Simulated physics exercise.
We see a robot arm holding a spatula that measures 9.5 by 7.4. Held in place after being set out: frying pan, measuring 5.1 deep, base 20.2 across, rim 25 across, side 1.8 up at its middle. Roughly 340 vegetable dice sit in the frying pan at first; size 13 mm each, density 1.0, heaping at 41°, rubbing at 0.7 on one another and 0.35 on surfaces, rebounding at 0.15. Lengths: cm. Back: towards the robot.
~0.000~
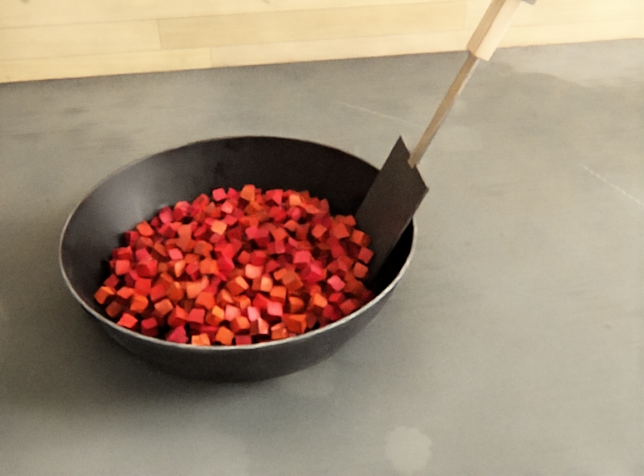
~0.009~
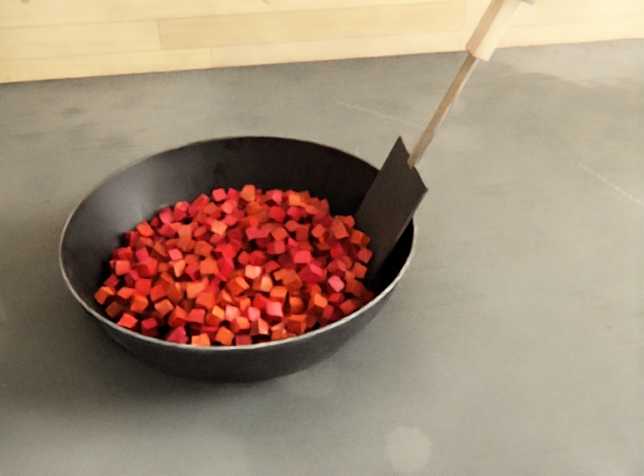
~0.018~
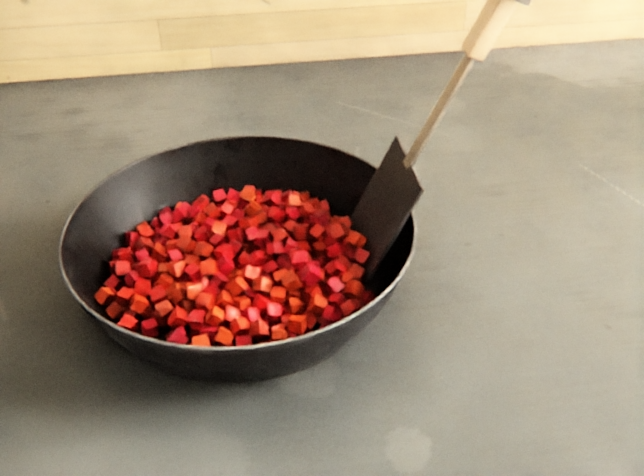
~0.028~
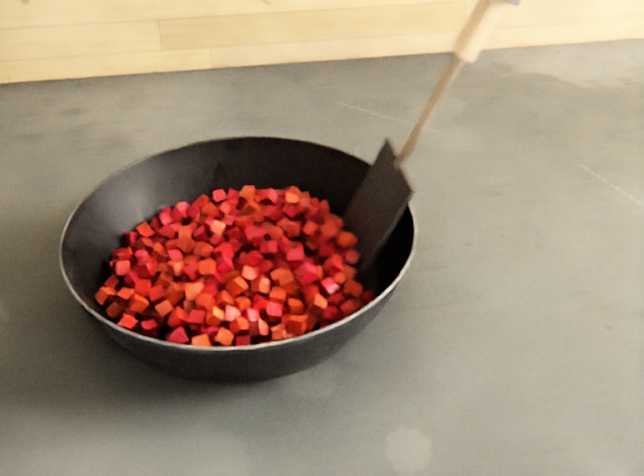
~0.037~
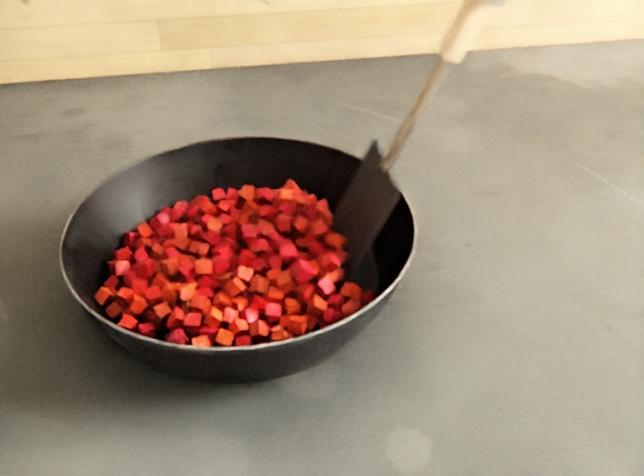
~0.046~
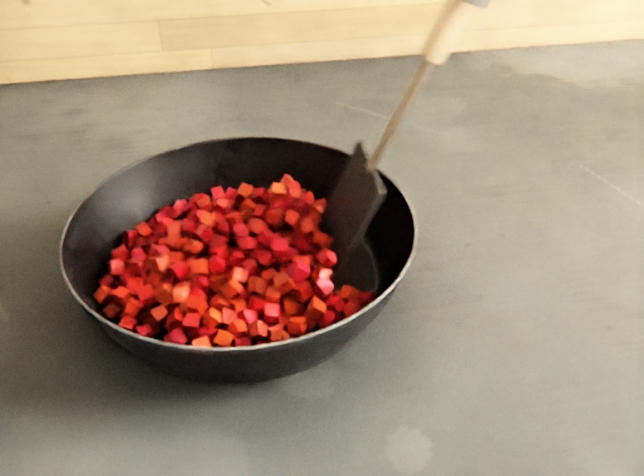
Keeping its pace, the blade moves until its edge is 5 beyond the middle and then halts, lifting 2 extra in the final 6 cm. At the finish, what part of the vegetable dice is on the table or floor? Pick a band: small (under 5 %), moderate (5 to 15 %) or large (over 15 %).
The share is moderate, 5 to 15 %.
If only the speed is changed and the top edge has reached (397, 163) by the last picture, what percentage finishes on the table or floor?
Estimate: Close to 0 %.
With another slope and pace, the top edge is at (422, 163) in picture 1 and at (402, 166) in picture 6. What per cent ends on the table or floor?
It comes to something like 0 %, give or take.
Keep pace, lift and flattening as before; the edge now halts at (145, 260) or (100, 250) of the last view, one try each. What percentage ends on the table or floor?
Respectively about 25 and 35 percent end on the table or floor.
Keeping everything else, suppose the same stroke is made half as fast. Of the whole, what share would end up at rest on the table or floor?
Estimated share: Some 0 %.
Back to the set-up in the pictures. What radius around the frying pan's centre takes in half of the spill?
That distance comes to about 24 cm.
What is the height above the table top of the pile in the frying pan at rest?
Close to 6.0 centimetres high.
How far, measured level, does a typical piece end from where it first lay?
Near 4 cm, measured level.
After 0.07 s, sloping 65°, highest piece 6 above the table; 345 in the frying pan.
After 0.10 s, sloping 65°, highest piece 8 above the table; 345 in the frying pan.
After 0.31 s, sloping 65°, highest piece 6 above the table; 315 in the frying pan, 28 on the table or floor, 2 on the blade or in flight.
After 1.36 s, sloping 65°, highest piece 6 above the table; 314 in the frying pan, 31 on the table or floor.
In the end, 314 in the frying pan, 31 on the table or floor. That is 9 % on the table or floor.
